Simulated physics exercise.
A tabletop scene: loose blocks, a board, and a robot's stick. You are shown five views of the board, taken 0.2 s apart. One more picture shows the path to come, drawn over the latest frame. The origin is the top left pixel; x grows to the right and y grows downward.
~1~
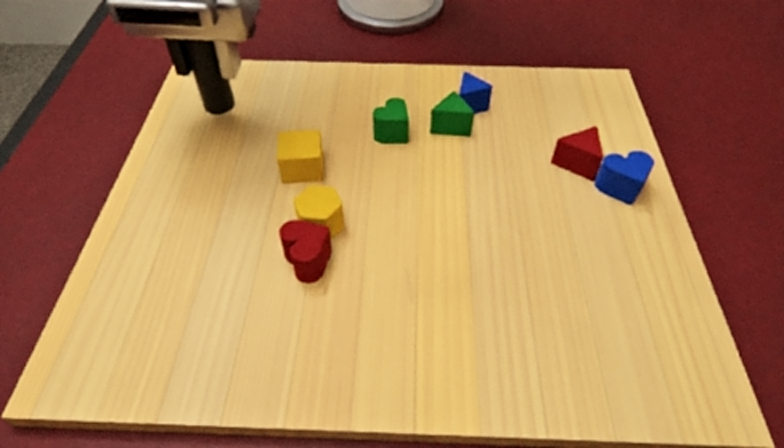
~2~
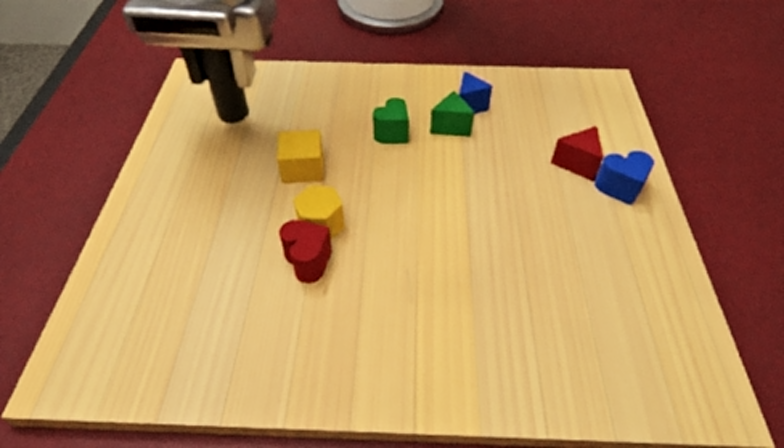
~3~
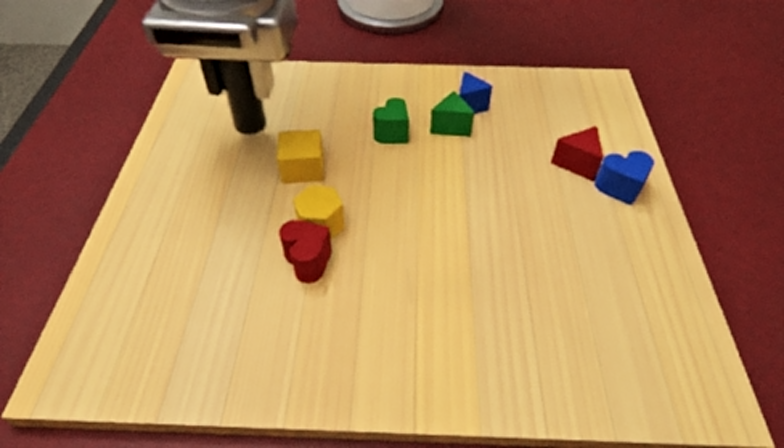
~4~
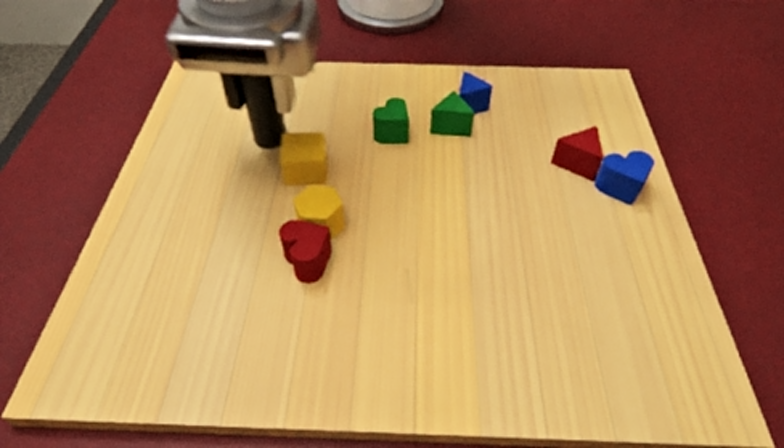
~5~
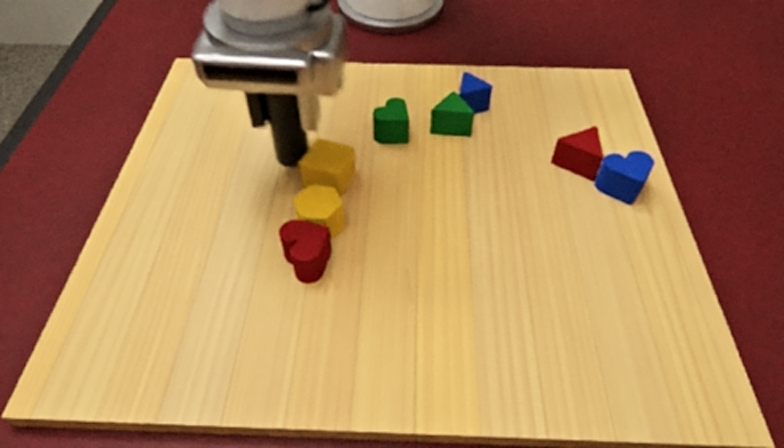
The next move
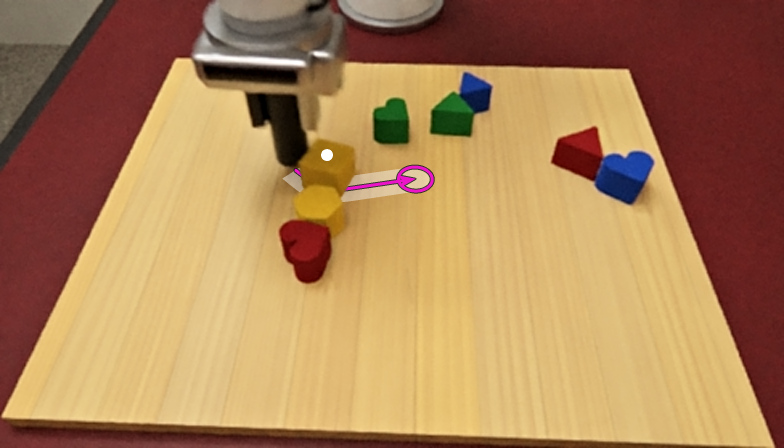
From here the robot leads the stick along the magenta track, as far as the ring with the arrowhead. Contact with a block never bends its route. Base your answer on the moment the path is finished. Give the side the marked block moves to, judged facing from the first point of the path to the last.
Answer: Right.
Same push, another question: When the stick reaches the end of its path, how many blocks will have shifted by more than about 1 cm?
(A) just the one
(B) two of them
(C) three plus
My answer is option A.
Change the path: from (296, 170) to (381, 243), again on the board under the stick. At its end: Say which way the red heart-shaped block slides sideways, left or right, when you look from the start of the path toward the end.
It gets pushed right.
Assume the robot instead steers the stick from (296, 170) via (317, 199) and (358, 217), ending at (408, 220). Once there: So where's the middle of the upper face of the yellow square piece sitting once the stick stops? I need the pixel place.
If I read the scene right, the answer is (374, 164).
Drawn move, from (296, 170) by way of (328, 189) and (372, 185) to (415, 179); the dot is on the yellow square piece.
What follows on the original path. One third of the way, stick (327, 175); yellow square piece (366, 168), turned 20° anticlockwise.
Two thirds of the way, stick (374, 171); yellow square piece (411, 171).
At the end, stick (416, 165); yellow hexagonal block still; yellow square piece (444, 176), turned 35° clockwise.
